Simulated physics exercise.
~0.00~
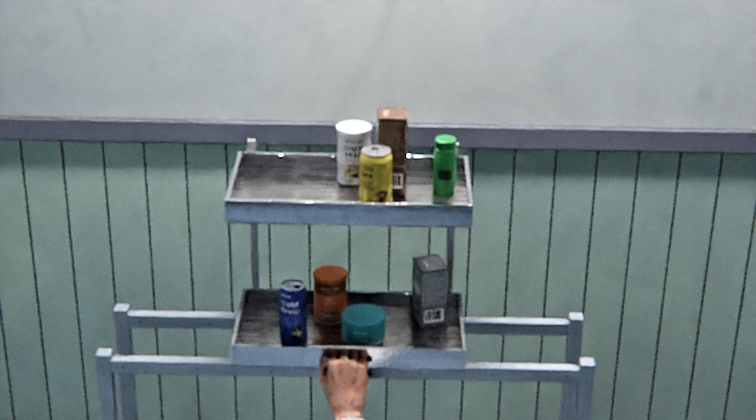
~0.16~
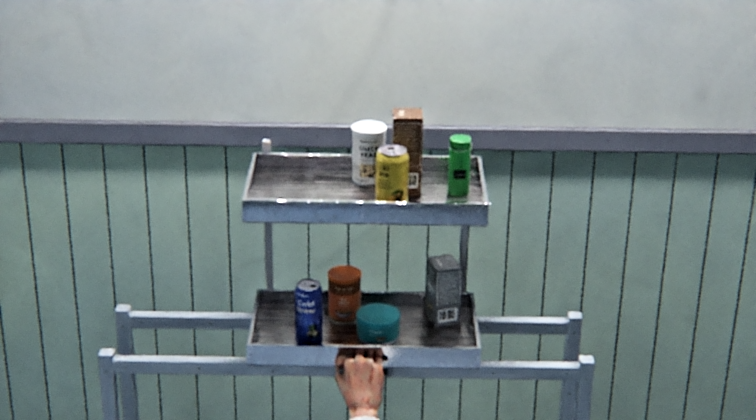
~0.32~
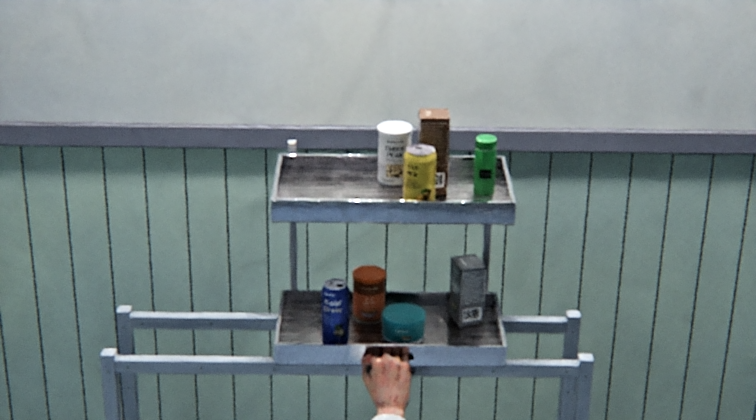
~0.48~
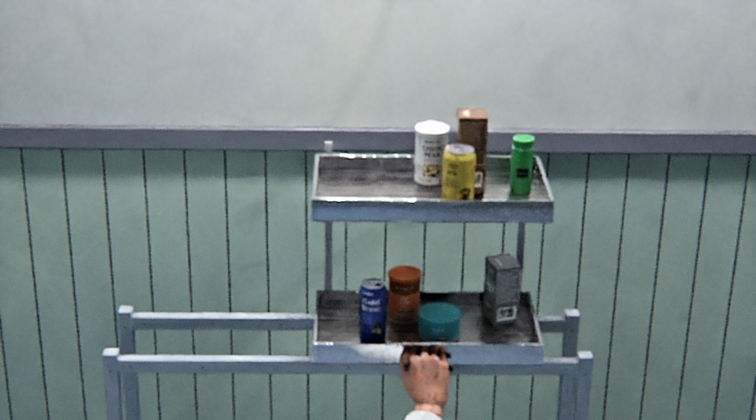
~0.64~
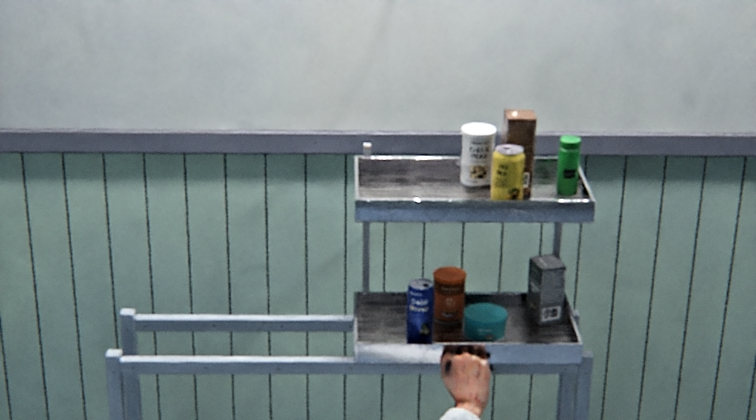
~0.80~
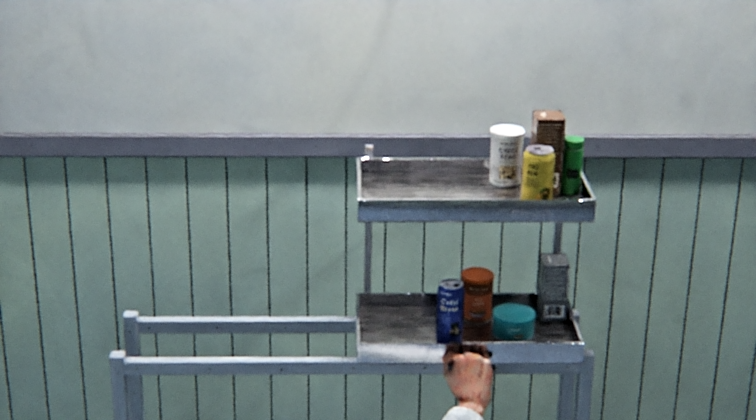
In front of a green panelled wall, a hand pushed a two-tiered tray of cans, tins and cartons to the right along a rail frame, faster and faster, until it stopped at the end and most of the items slid farther right, still standing.
